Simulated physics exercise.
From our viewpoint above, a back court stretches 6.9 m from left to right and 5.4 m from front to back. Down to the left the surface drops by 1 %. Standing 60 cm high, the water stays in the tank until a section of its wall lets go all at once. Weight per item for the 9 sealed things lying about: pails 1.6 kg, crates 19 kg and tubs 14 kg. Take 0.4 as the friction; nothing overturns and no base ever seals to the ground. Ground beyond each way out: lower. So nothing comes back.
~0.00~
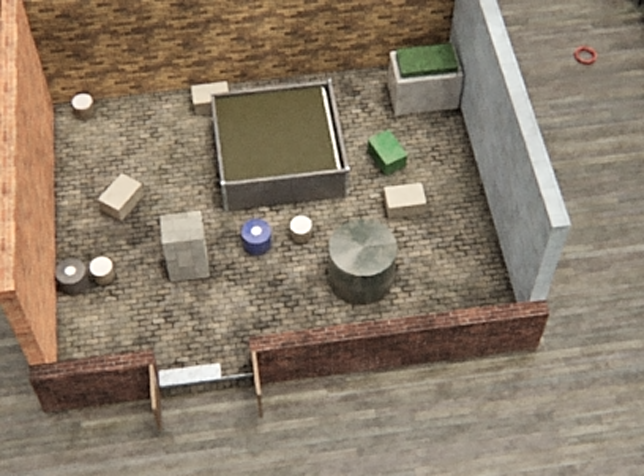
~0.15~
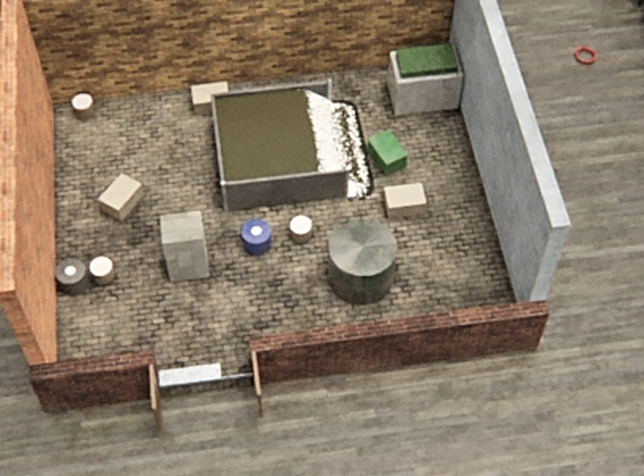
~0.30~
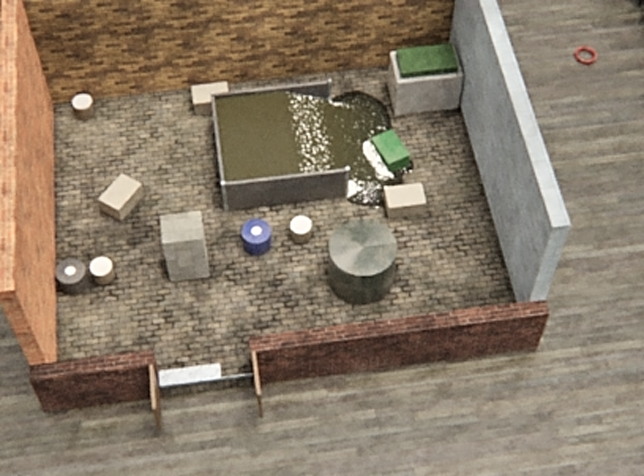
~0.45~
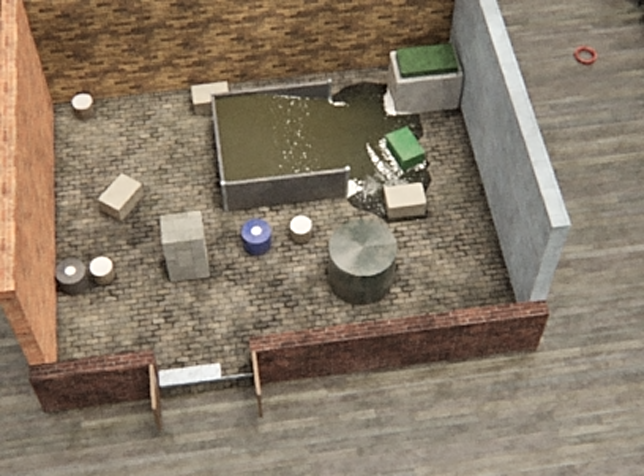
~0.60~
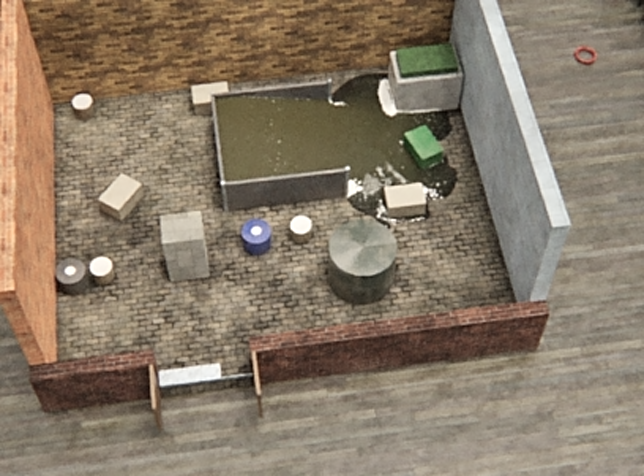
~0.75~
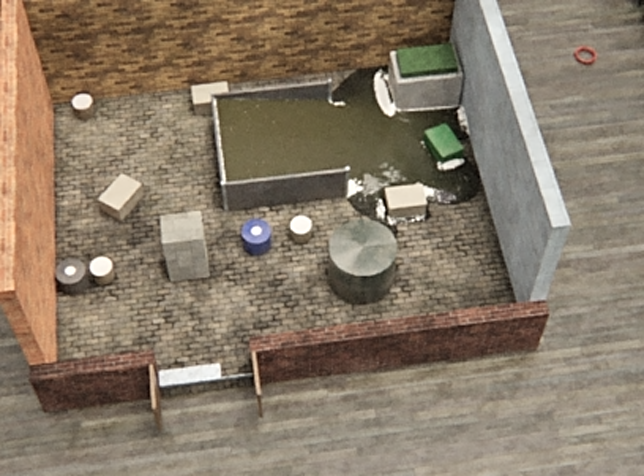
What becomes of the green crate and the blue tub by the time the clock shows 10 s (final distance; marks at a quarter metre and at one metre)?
In short: Green crate carried a long way, blue tub effectively unmoved.
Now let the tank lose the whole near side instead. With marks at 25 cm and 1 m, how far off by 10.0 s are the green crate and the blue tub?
With that failure, the green crate keeps its spot, and the blue tub covers a big distance.
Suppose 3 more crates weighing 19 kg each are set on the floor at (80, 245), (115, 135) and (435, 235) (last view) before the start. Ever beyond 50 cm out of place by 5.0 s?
Within it, within it, beyond it.
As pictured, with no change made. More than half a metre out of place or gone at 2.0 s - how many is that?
By that time the total stands at 2.
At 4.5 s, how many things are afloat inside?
2.
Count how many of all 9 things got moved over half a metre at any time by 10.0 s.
I make that 7.
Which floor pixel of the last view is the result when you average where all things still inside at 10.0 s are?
I'd say about (153, 237) in the last view.
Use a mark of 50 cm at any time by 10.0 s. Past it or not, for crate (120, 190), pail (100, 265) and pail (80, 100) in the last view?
Results in listed order: Falls short / exceeds / exceeds.
After 2.0 s the green crate is near (466, 158), 1.3 m from its start, afloat; the blue tub is near (257, 231), 0.0 m from its start, aground; 0 of 9 are out; 1 afloat.
After 4.5 s the green crate is near (423, 306), 3.1 m from its start, afloat; the blue tub is near (257, 231), 0.0 m from its start, aground; 0 of 9 are out; 2 afloat.
After 7.0 s the green crate is near (244, 321), 3.9 m from its start, aground; the blue tub is near (257, 231), 0.0 m from its start, aground; 0 of 9 are out; 2 afloat.
After 10.0 s the green crate is near (234, 321), 4.0 m from its start, aground; the blue tub is near (257, 231), 0.0 m from its start, aground; 0 of 9 are out; 3 afloat.
